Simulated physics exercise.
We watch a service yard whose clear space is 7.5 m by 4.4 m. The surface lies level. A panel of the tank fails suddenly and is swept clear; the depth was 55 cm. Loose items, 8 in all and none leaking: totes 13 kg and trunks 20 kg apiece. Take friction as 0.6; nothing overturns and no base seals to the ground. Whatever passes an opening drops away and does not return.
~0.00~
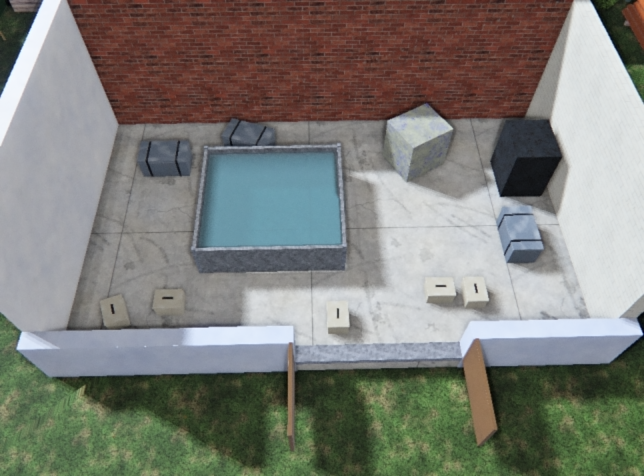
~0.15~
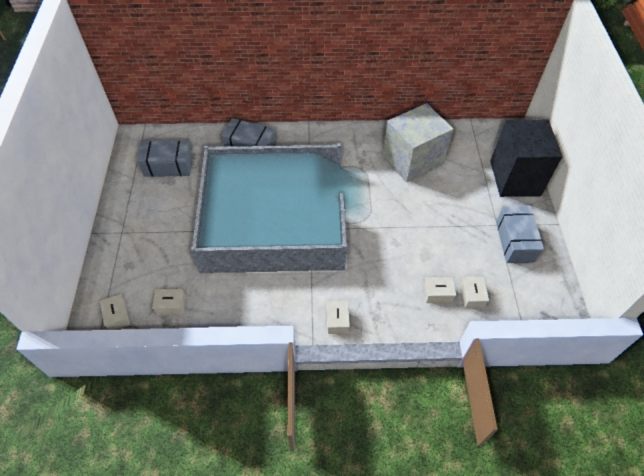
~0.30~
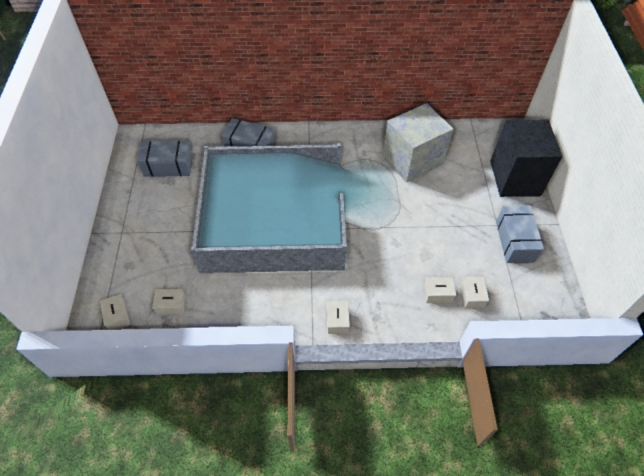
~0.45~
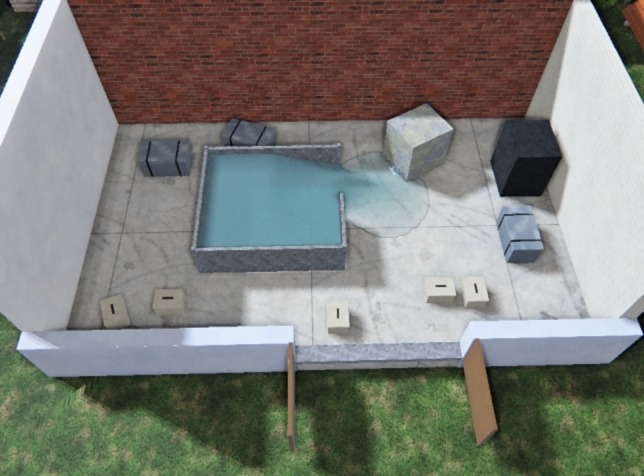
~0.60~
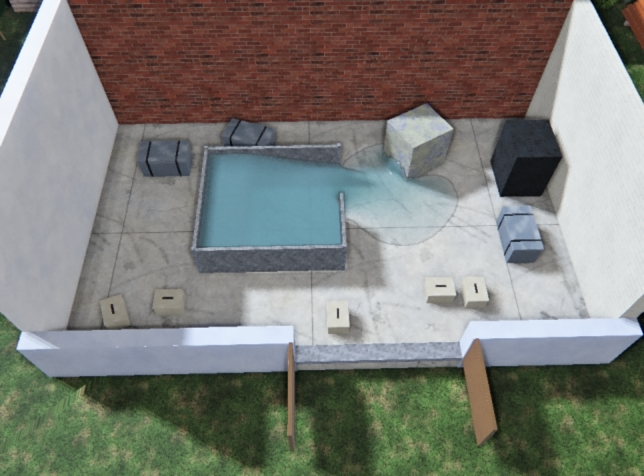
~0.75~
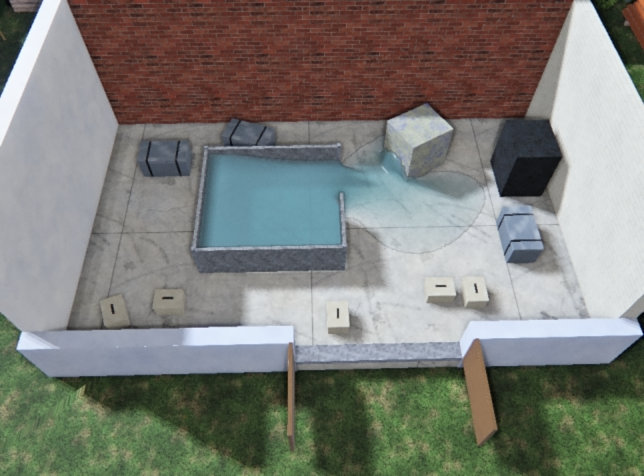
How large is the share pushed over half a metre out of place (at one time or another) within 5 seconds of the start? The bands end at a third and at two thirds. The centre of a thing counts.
Share: Not even a third.
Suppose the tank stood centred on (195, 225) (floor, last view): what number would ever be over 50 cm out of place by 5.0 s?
In that case 1 of them.
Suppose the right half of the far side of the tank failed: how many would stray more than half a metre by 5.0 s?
Then 1.
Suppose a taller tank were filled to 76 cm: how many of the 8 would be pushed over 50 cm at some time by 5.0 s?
In that case 5 of them.
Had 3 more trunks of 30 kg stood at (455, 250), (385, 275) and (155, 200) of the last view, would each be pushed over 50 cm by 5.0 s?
In turn: More, short of it, less.
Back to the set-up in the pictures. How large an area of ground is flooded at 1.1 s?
Some 9.5 m2.
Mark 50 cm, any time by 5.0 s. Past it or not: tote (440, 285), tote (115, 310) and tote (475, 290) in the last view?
In that order: Under, less, under.
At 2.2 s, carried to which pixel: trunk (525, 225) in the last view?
Around (569, 245).
After 1.1 s 0 of 8 are over 50 cm from their spots; 0 afloat.
After 2.2 s 1 of 8 are over 50 cm from their spots; 1 afloat.
After 3.5 s 1 of 8 are over 50 cm from their spots; 1 afloat.
After 5.0 s 1 of 8 are over 50 cm from their spots, and 1 have been at some point; 1 afloat.
